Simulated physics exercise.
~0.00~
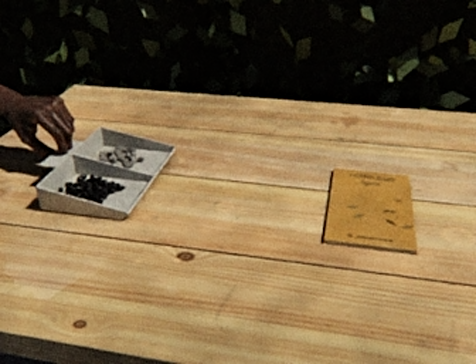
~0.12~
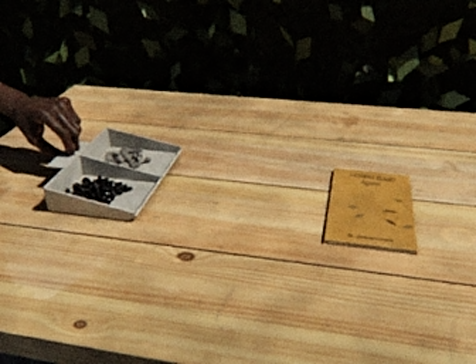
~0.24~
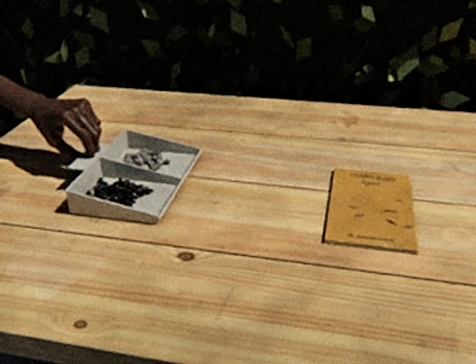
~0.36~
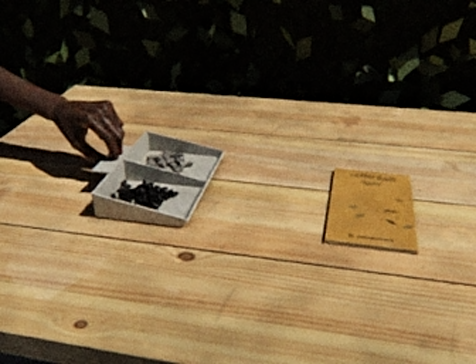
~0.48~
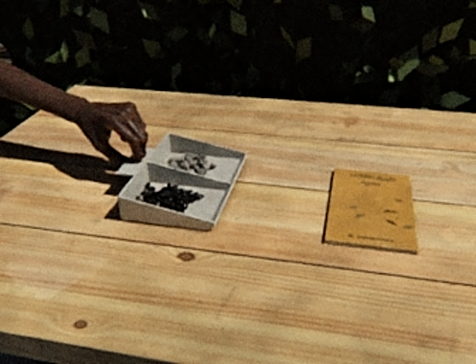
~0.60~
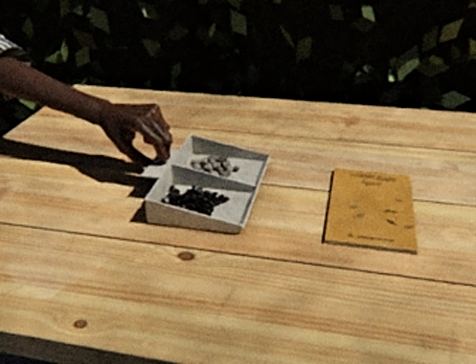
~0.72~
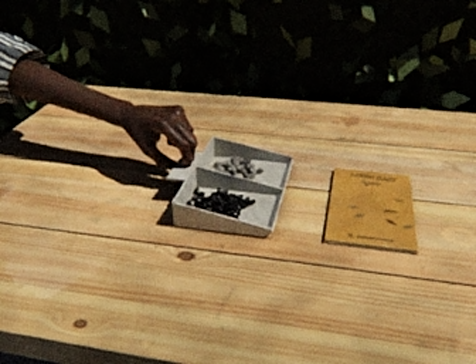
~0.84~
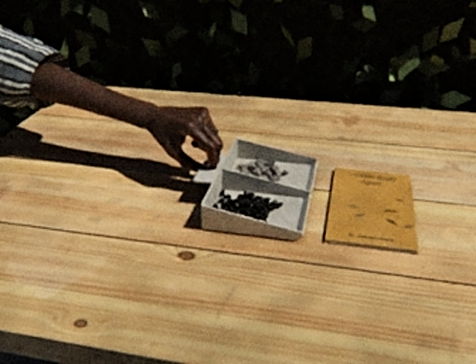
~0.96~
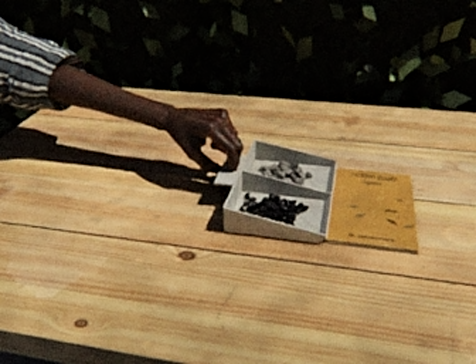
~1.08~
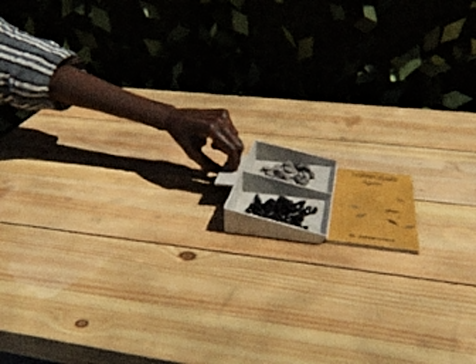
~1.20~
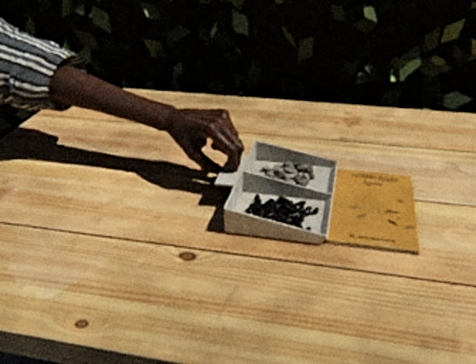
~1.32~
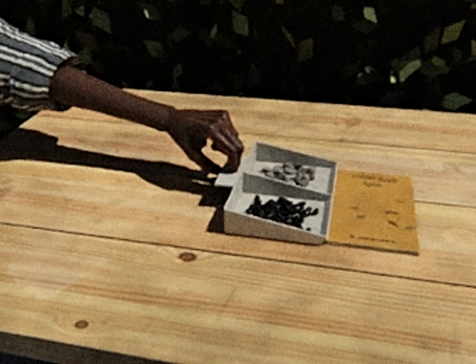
A hand pushes a divided tray of small pieces right until it stops against a thin book.
